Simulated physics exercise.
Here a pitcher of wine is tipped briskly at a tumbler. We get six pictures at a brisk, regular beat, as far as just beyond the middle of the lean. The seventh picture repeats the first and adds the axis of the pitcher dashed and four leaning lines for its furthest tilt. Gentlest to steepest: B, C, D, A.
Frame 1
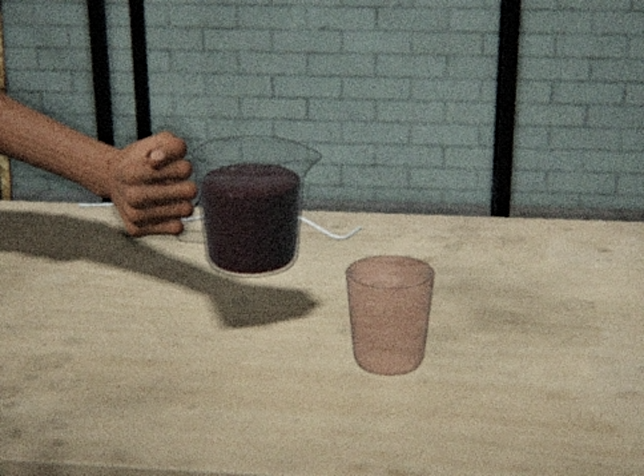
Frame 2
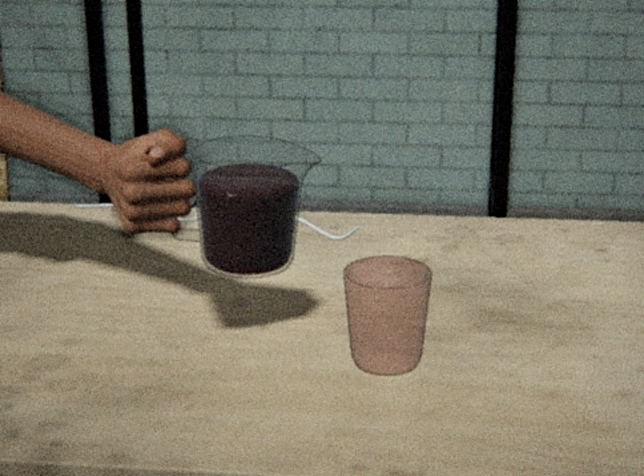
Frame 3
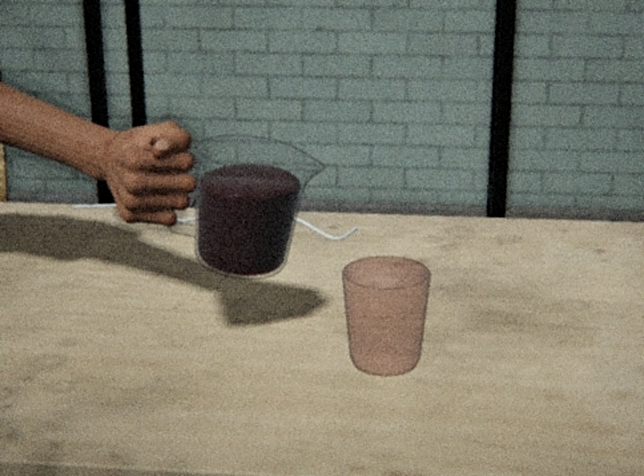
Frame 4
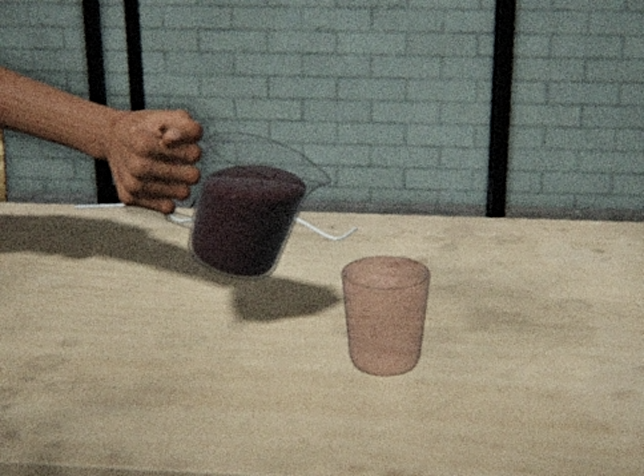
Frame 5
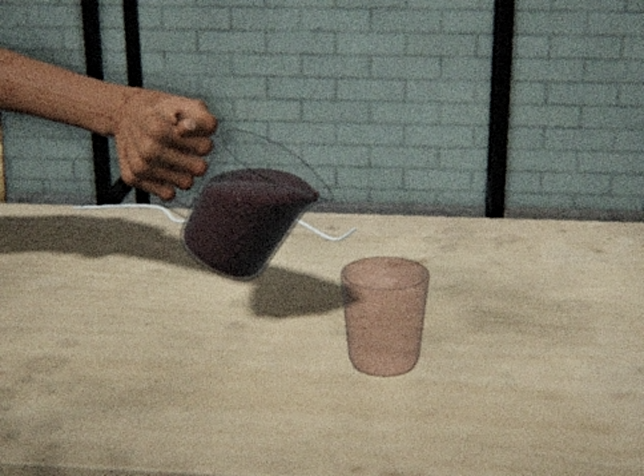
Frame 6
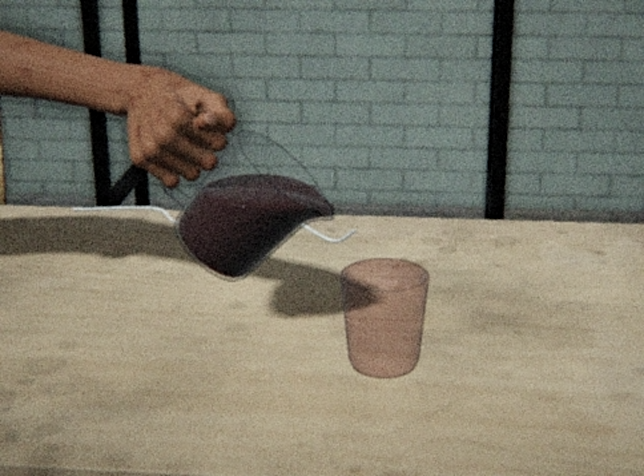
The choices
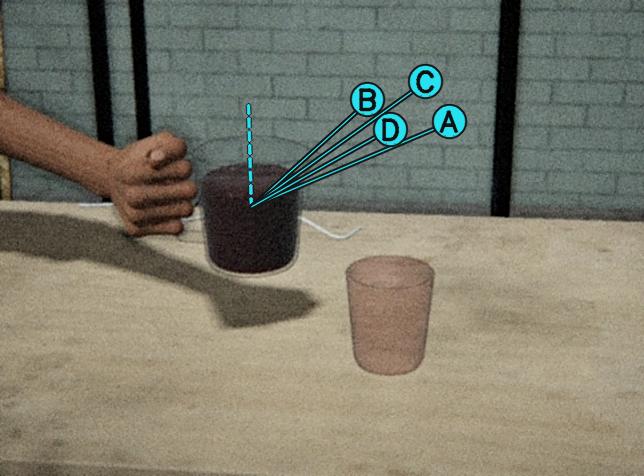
A hand tilts a glass pitcher of dark wine rightward beside a tumbler on a table.
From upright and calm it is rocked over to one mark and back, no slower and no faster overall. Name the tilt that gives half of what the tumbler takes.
Choose D.
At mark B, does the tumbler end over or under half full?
Under.
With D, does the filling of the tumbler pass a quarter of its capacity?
Yes, it does.
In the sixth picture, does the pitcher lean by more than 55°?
No.
In cyan, A at (434, 129); B at (355, 112); C at (411, 91); D at (374, 137).
With A, the tumbler ends with about 62 % of what it can hold.
With B, the tumbler ends with about 26 % of what it can hold.
With C, the tumbler ends with about 36 % of what it can hold.
With D, the tumbler ends with about 49 % of what it can hold.
